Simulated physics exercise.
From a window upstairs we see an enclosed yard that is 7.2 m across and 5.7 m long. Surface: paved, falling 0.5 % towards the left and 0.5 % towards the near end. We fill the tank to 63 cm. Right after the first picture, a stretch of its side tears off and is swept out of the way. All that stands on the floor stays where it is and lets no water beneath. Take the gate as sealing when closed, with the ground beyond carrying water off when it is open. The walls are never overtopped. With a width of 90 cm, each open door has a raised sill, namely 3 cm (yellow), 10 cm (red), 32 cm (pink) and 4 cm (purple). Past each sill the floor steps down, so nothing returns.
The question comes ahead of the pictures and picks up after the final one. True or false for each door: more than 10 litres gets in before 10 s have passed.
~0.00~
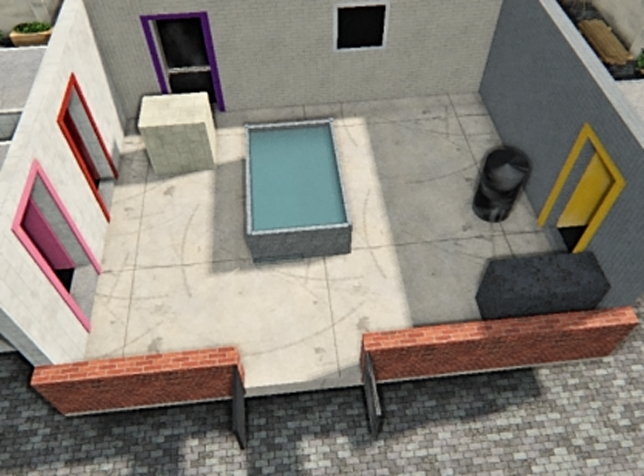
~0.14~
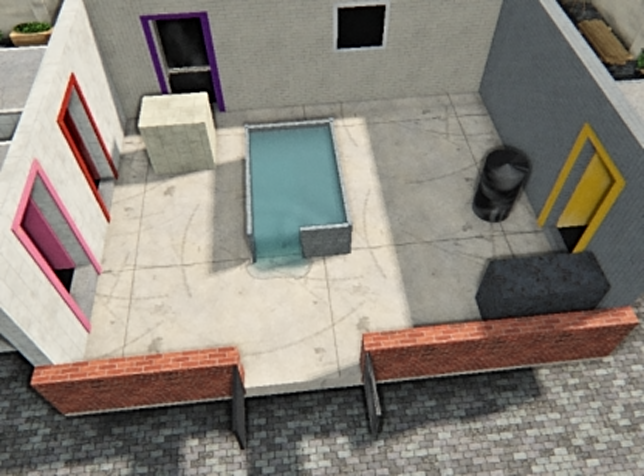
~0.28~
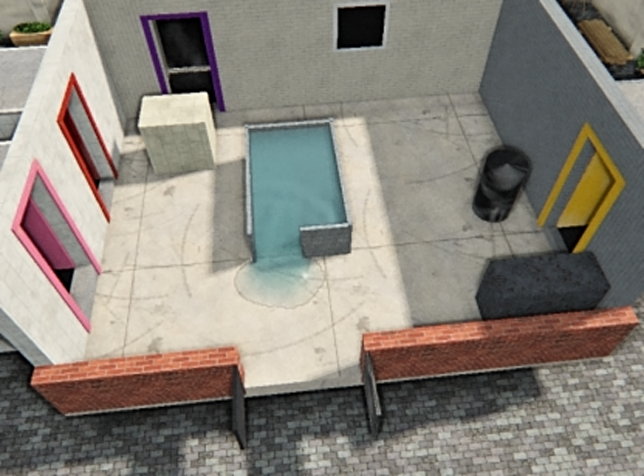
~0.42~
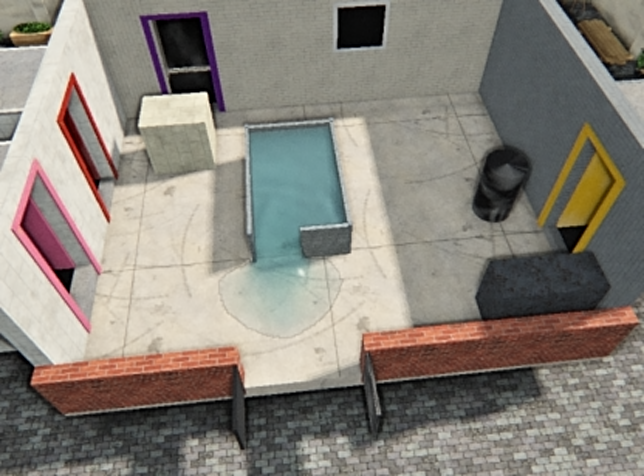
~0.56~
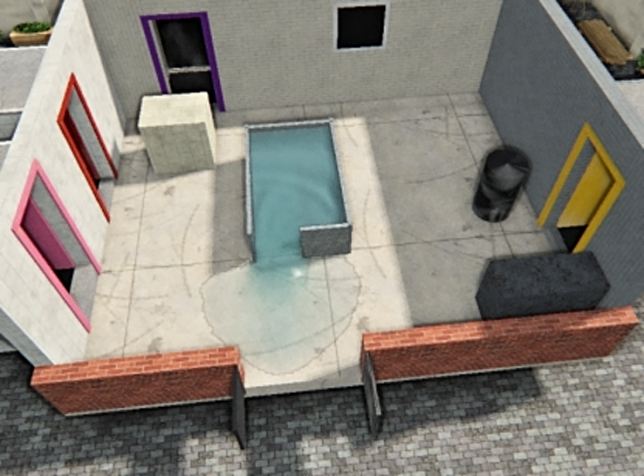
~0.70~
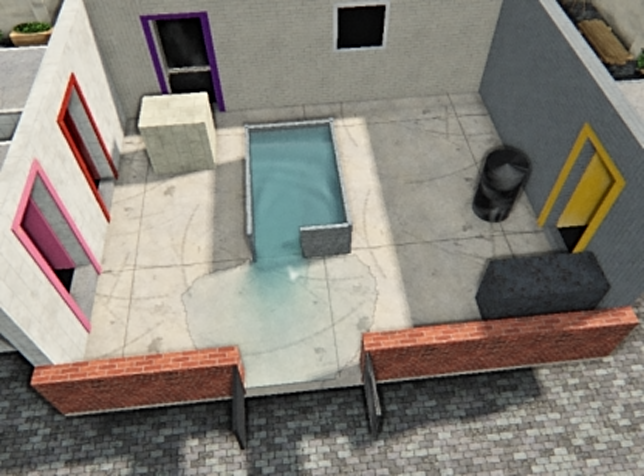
Yellow door false, red door false, pink door false, purple door false.
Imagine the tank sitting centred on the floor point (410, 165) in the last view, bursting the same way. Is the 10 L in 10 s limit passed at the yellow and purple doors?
Lab note: Yellow door limit exceeded; purple door limit not exceeded.
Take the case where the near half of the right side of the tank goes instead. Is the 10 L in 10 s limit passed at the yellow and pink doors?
At yellow the amount is higher than the mark, while at pink it is beneath the mark.
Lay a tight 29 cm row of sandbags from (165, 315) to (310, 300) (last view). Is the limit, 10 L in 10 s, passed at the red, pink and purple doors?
Then: Red not over, pink below, purple over.
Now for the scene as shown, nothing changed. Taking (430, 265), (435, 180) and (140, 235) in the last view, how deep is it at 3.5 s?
First 1 cm, then 0 cm, then 3 cm.
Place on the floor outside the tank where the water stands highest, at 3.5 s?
At about (80, 388).
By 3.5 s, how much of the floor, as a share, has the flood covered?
About 35 per cent.
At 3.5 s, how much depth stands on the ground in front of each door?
Centimetres: Yellow 0 / red 3 / pink 10 / purple 0.
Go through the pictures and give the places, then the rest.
The first frame shows still water, 63 cm deep, in the tank at (294, 175).
In the second frame, water pours out at (278, 248) and has run 0.5 m, to (303, 271); typically 9 cm deep outside, 63 cm at the tank's back.
In the third frame, water pours out at (278, 250) and has run 0.9 m, to (294, 302); typically 10 cm deep outside, 63 cm at the tank's back.
In the fourth frame, water pours out at (278, 250) and has run 1.3 m, to (276, 332); typically 6 cm deep outside, 63 cm at the tank's back.
In the fifth frame, the front is at a hidden place, 1.9 m from the gap at (278, 250); 2.8 m2 of floor is under water; 63 cm left at the back of the tank.
In the sixth frame, water pours out at (278, 250) and has run 2.2 m, to a hidden place; typically 4 cm deep outside, 59 cm at the tank's back.
After 1.4 s water covers 15 % of the floor and is deepest (32 cm) near (272, 271); yellow door not reached, red door not reached, pink door not reached, purple door not reached.
After 2.2 s water covers 20 % of the floor and is deepest (31 cm) near (80, 388); yellow door not reached, red door not reached, pink door 6 cm at the sill, 0 L in, purple door not reached.
After 3.5 s water covers 35 % of the floor and is deepest (23 cm) near (80, 388); yellow door not reached, red door 3 cm at the sill, 0 L in, pink door 10 cm at the sill, 0 L in, purple door not reached.
After 6.0 s water covers 45 % of the floor and is deepest (16 cm) near (80, 388); yellow door not reached, red door 3 cm at the sill, 0 L in, pink door 8 cm at the sill, 0 L in, purple door 3 cm at the sill, 0 L in.
After 10.0 s water covers 65 % of the floor and is deepest (9 cm) near (80, 388); yellow door not reached, red door 5 cm at the sill, 0 L in, pink door 5 cm at the sill, 0 L in, purple door 4 cm at the sill, 1 L in.
